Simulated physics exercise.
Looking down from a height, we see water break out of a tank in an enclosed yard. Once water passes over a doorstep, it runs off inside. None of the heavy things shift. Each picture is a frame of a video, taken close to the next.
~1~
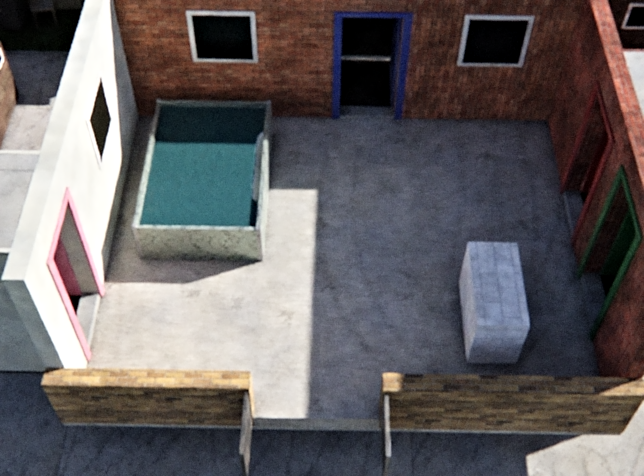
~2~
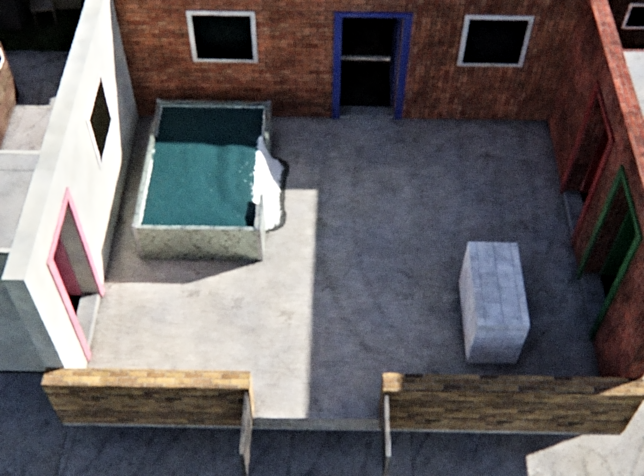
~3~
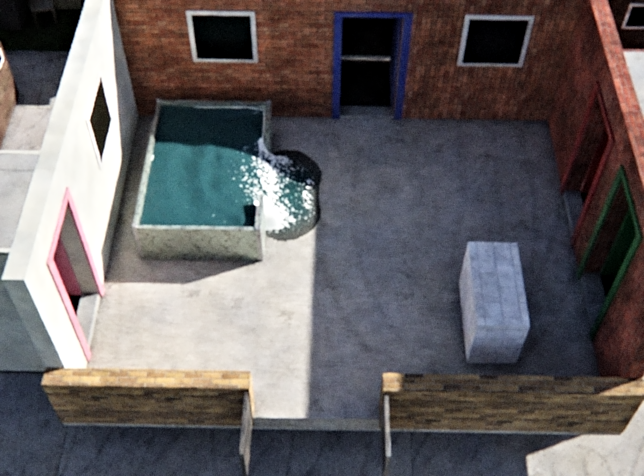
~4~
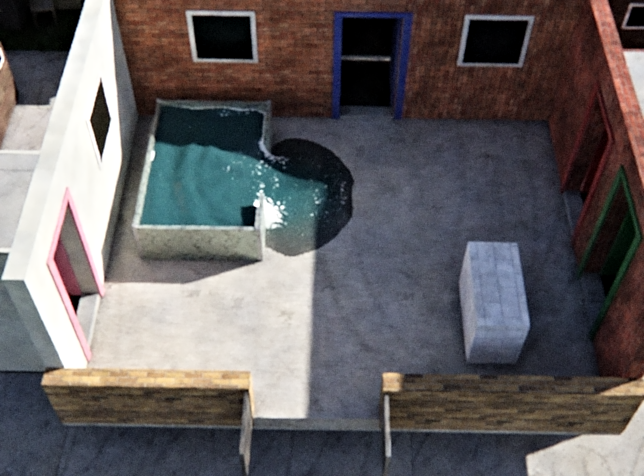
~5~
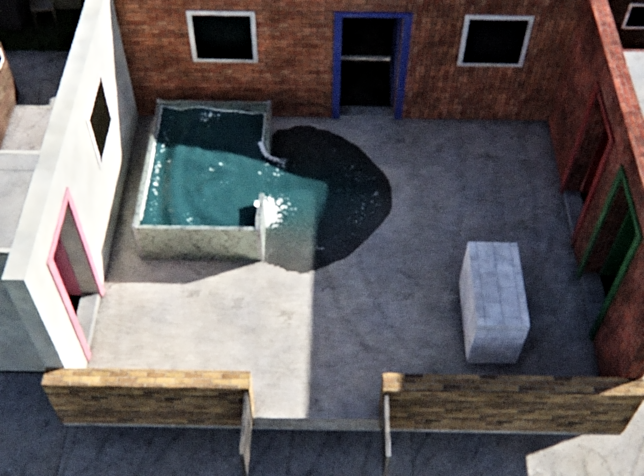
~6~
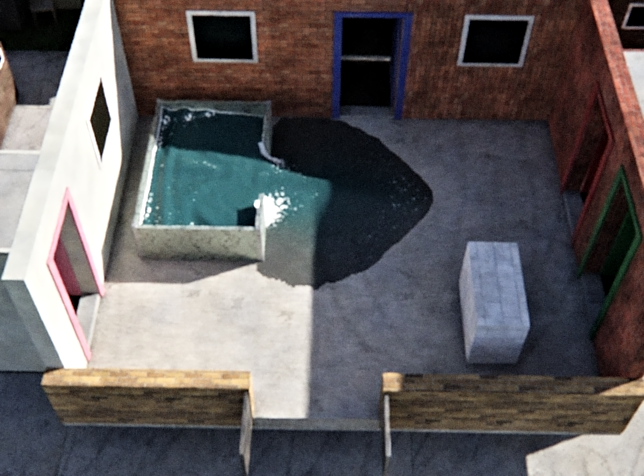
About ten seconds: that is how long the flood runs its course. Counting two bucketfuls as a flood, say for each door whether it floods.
The red door is going to let through more than allowed; the green door is going to let through no more than allowed; the pink door is going to let through no more than allowed; the blue door is going to let through more than allowed.
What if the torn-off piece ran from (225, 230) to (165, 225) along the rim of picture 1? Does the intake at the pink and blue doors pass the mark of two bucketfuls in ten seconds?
Outcome - pink door breaks the threshold, blue door comes in lower.
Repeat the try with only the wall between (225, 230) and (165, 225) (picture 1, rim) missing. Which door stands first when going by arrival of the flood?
You want the door marked pink.
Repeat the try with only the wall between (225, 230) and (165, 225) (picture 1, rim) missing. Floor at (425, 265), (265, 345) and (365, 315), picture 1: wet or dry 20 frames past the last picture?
Following the listed order, the three come out not reached, reached by the spill and not reached.
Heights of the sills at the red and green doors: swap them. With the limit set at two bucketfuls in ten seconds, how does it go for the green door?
Well, the green door tops the limit here.
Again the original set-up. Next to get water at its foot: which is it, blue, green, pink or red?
My pick for first is the blue-painted one.
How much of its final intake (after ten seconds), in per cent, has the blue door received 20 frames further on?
Estimate: Roughly 60 %.
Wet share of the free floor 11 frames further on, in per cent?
About 55 percent.
A moment on, water covers 40 % of the floor; the red door wet at the sill, nothing in, the green door not reached, the pink door not reached, the blue door wet at the sill, nothing in.
Next, water covers 55 % of the floor; the red door over two buckets in, the green door wet at the sill, nothing in, the pink door not reached, the blue door under two buckets in.
Then, water covers 60 % of the floor; the red door far over two buckets in, the green door under two buckets in, the pink door not reached, the blue door over two buckets in.
Later, water covers 75 % of the floor; the red door far over two buckets in, the green door under two buckets in, the pink door not reached, the blue door over two buckets in.
In the end, water covers 95 % of the floor; the red door far over two buckets in, the green door under two buckets in, the pink door wet at the sill, nothing in, the blue door over two buckets in.
